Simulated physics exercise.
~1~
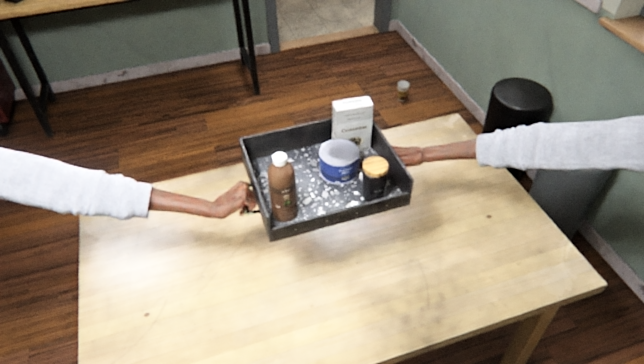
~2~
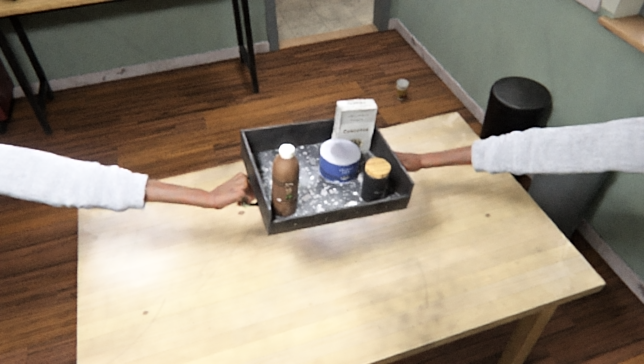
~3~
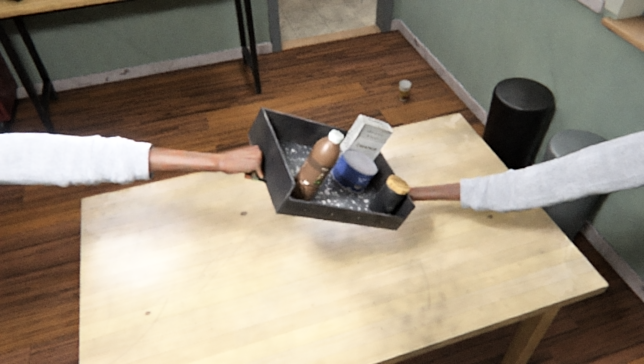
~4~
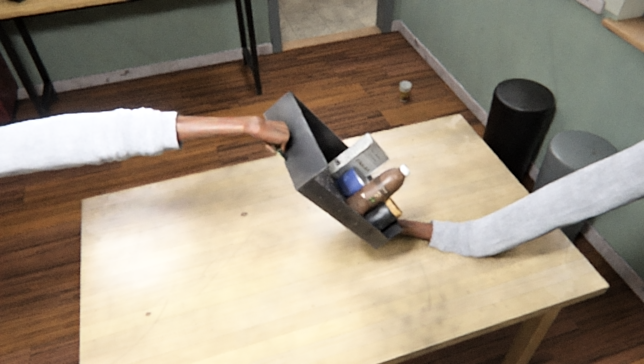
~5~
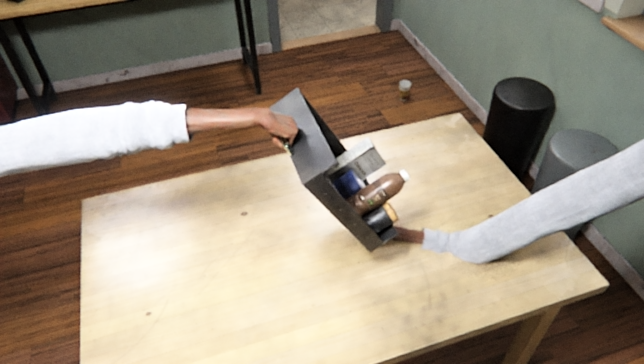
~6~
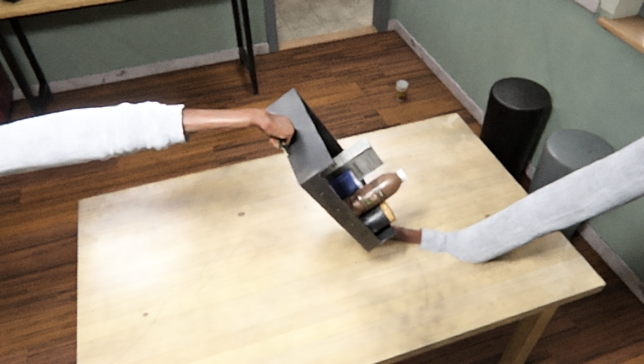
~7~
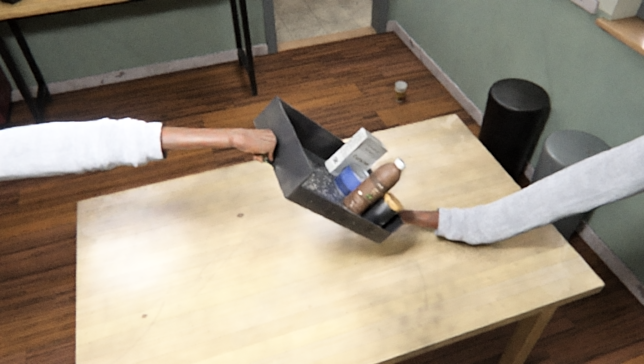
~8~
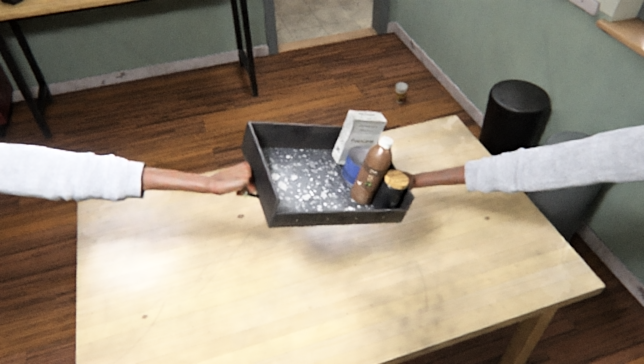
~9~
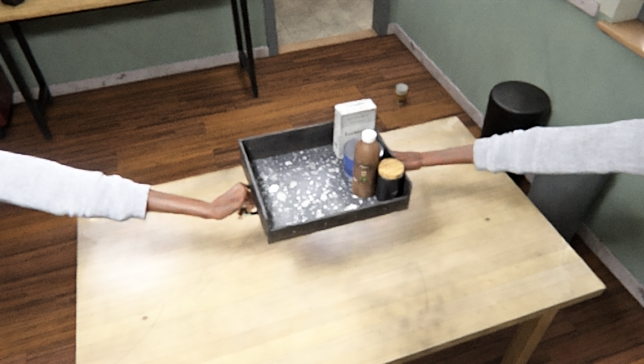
At the start, two hands hold a dark open tray level above a wooden table, with a brown bottle, a blue tub, a white packet and a black jar inside. The hands tip the tray, lowering its right side, and the items lean as the bottle and tub slide toward the low end. The tilt grows steep, the contents bunch up there, and the tray is briefly held still. Then the hands swing it back to level. At the end, all four items remain inside, with the upright bottle and the tub now grouped beside the packet and jar at the right.
